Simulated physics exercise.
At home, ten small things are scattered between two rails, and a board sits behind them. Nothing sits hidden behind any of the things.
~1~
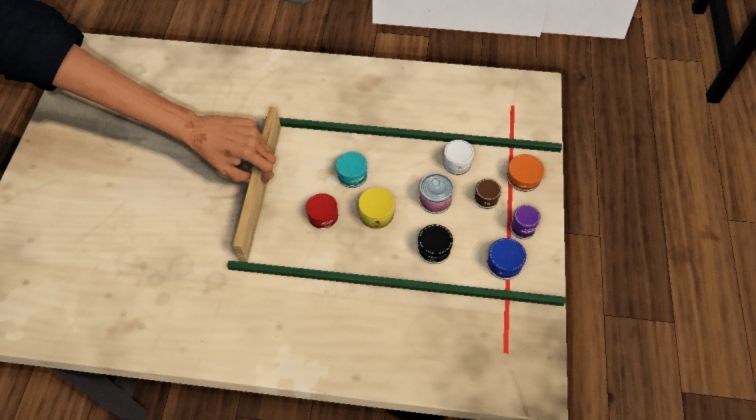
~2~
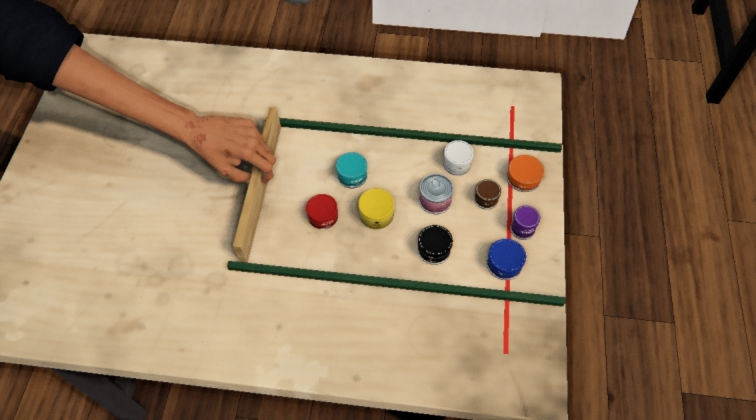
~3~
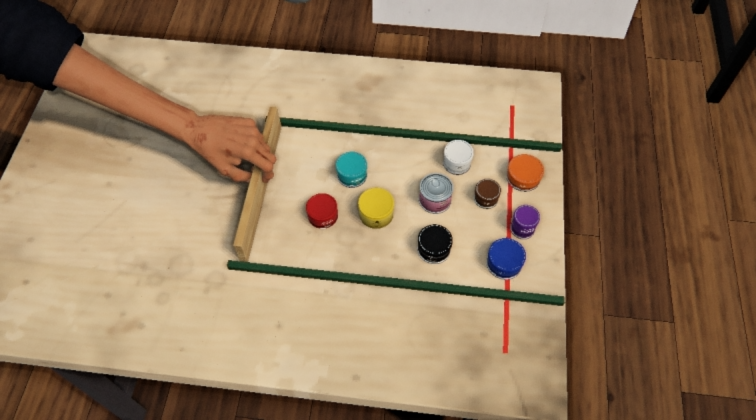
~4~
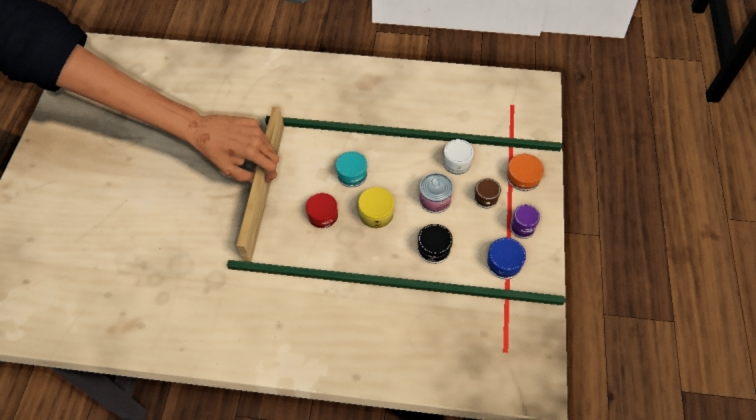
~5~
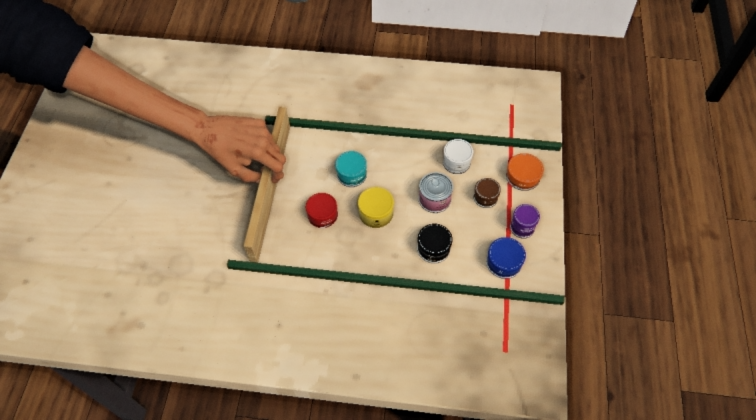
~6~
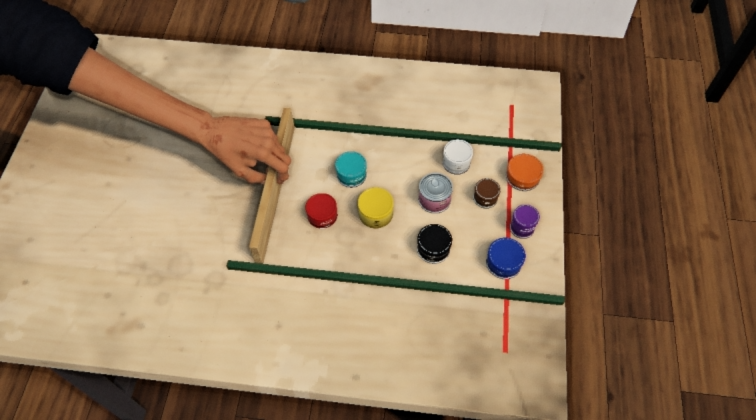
The clip opens on a wooden table where ten small colourful containers sit scattered between two green rails, some near a red line at the right. A hand grips a wooden board behind them, holding it nearly still at first, then slides it slightly rightward while the containers stay in place.
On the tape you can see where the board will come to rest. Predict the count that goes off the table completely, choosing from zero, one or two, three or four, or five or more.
The count is one or two.
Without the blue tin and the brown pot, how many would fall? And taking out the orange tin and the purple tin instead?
1 and 1.
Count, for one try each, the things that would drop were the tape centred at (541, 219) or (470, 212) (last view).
Counts: 6, 0.
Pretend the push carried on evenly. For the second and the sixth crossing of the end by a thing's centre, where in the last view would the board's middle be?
At (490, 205) for the second, at (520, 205) for the sixth.
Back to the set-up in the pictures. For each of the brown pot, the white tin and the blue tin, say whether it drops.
Here's how it plays out: The brown pot ends up off, the white tin stays where it is and the blue tin stays where it is.
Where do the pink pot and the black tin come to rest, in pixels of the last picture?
About (557, 197), and the other about (526, 269).
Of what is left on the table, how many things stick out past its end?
Looks like 4 of them.
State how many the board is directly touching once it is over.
It's touching 4 at the end.
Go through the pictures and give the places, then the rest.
Orange tin (525, 173); purple tin (525, 222); blue tin (506, 259); board (259, 182); tape (510, 216), in the first picture.
Purple tin (525, 223); pink pot (436, 194), in the second picture.
Blue tin (506, 259); board (259, 181), in the third picture.
Orange tin (525, 173); white tin (458, 157), in the fourth picture.
Purple tin (525, 221); turquoise tin (352, 169), in the fifth picture.
Orange tin (524, 173); purple tin (524, 222); blue tin (505, 259); board (274, 183); tape (509, 215), in the sixth picture.
Soon after, none off yet; orange tin at rest near (524, 173); purple tin at rest near (524, 222); blue tin at rest near (505, 259).
After that, none off yet; orange tin moving near (529, 170); purple tin displaced about its own width near (541, 223); blue tin displaced a little near (516, 259).
In the end, the number that fall off is one or two; gone, brown pot and purple tin.
